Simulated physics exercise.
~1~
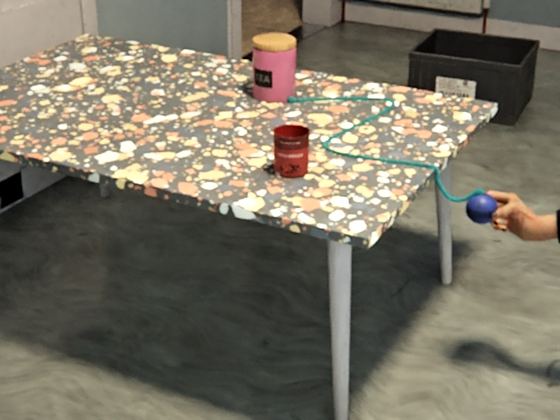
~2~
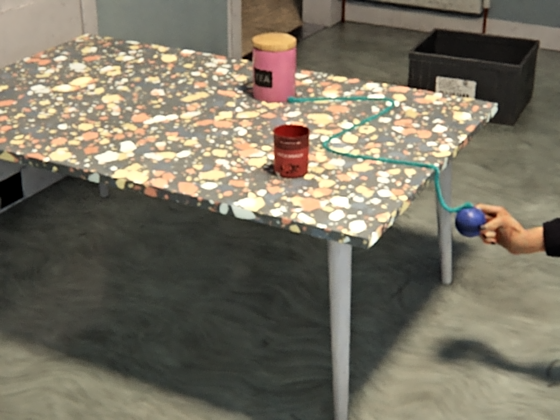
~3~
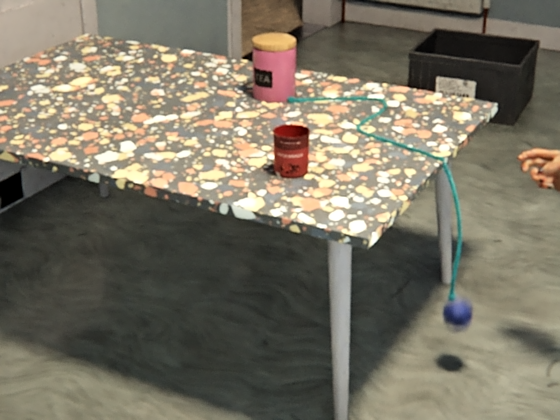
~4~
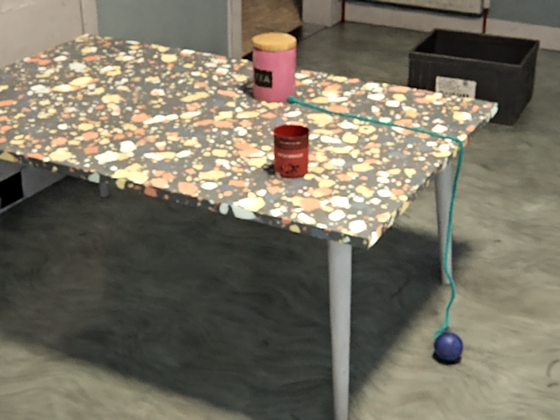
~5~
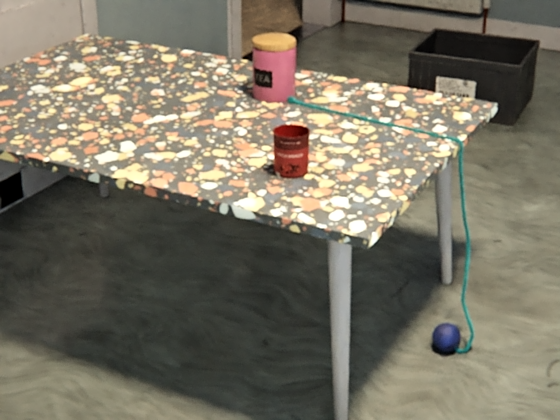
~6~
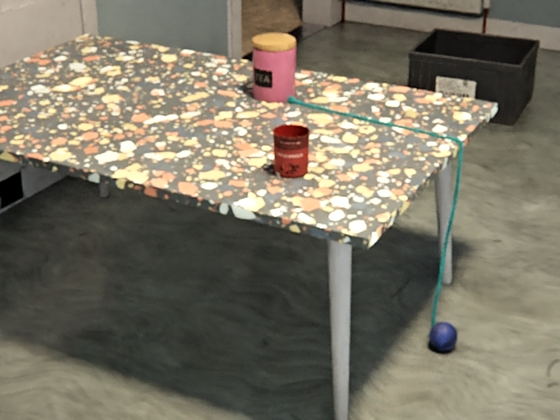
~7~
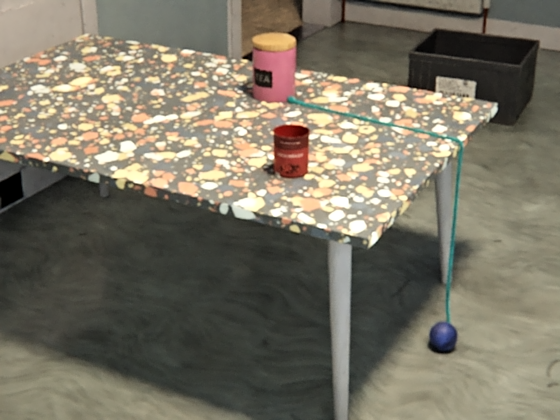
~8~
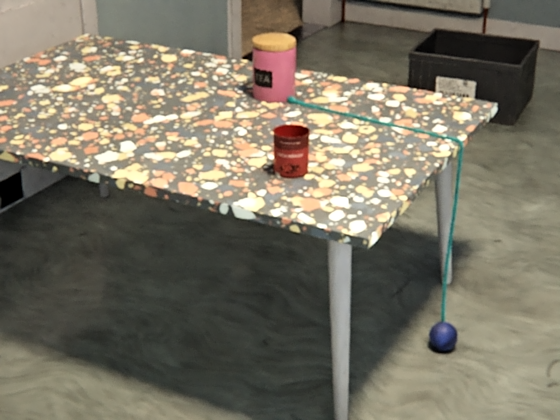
At a speckled table, a hand releasing a corded blue ball that drops to the floor, red cup and pink canister staying put.
